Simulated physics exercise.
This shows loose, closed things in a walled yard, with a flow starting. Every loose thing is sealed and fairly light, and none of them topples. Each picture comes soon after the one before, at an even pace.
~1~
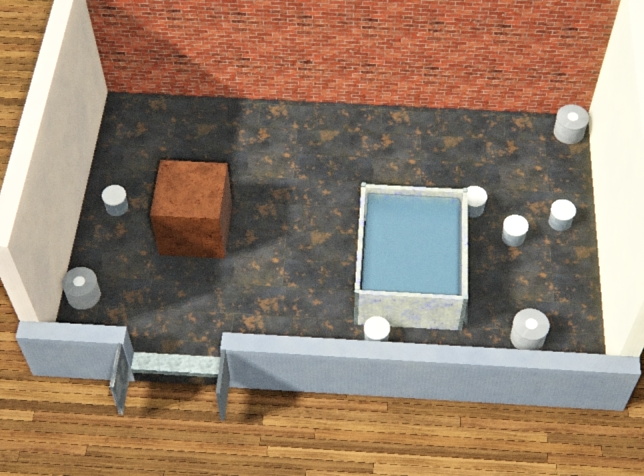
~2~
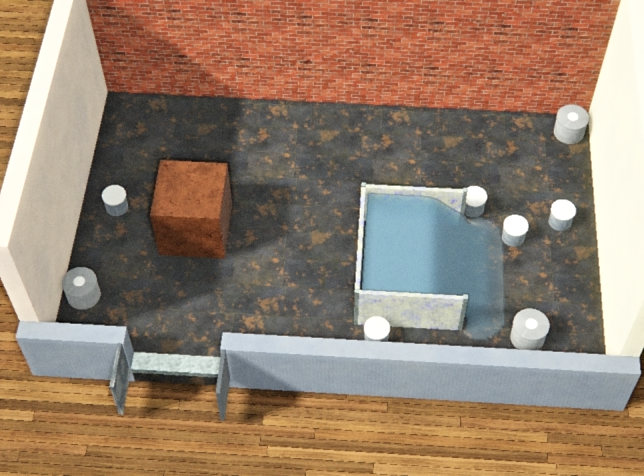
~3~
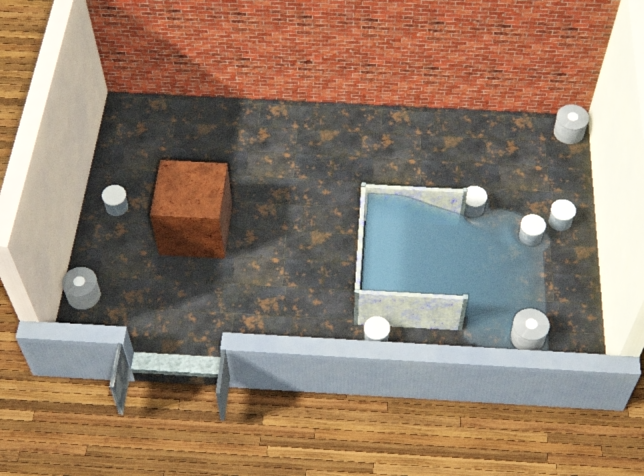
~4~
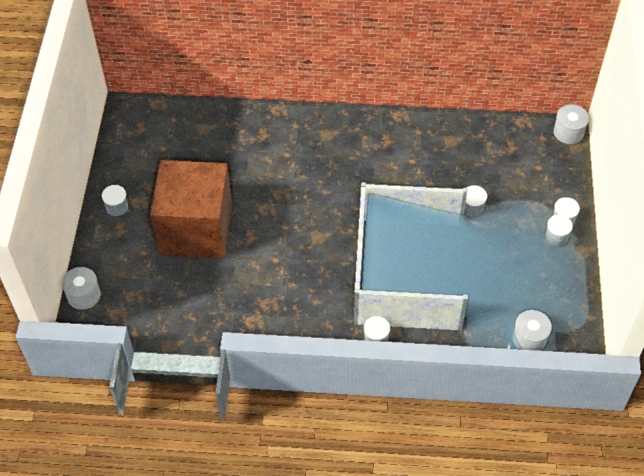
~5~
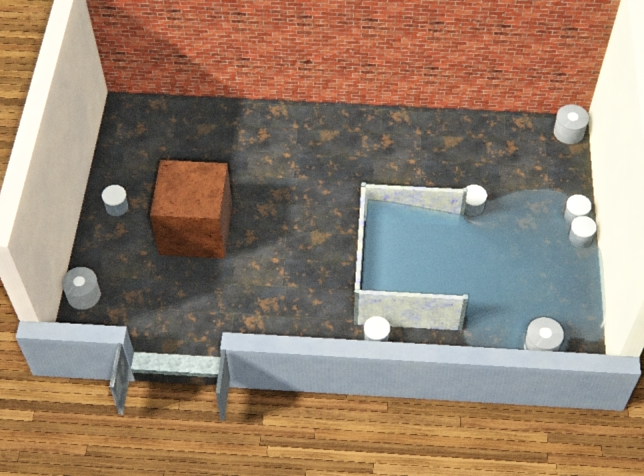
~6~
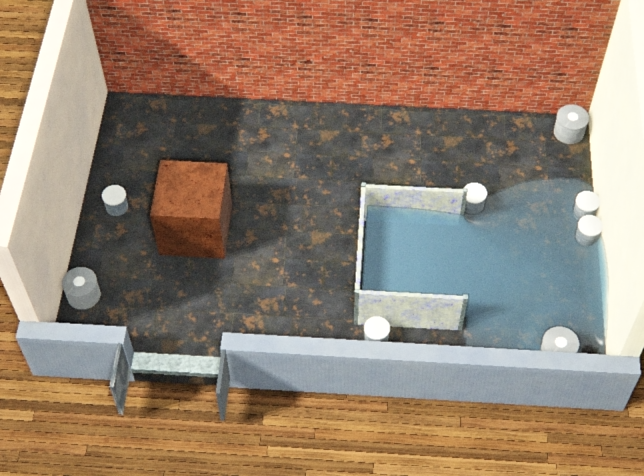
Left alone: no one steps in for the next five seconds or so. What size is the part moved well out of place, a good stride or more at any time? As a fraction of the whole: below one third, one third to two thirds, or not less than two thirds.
The fraction is not less than two thirds.
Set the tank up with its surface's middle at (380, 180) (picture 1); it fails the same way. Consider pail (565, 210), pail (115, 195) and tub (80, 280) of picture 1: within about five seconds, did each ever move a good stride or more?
Lab note - in sequence: Displaced that much; less than that; less than that.
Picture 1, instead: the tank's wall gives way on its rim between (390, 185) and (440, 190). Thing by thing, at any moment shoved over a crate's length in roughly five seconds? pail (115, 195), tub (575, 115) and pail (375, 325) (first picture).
Working through them in order, the first gets shoved clear, the second gets shoved clear and the last not displaced that far.
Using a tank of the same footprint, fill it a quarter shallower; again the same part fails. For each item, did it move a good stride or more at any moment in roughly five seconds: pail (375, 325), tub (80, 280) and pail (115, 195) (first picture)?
Taking them as listed - the full distance for the first, a shorter distance for the second, a shorter distance for the third.
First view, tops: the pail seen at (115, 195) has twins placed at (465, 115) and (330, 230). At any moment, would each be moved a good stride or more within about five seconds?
Taking the two as listed, the first reached the mark and the second stopped before it.
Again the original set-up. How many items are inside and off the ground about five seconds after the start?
I make it 1.
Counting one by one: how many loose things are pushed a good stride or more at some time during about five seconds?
I count 6.
A moment on, 3 of 8 are well off their spots; 3 afloat.
Next, 3 of 8 are well off their spots; 4 afloat.
Later, 5 of 8 are well off their spots; 2 afloat.
In the end, 6 of 8 are well off their spots, and 6 have been at some point; 1 afloat.
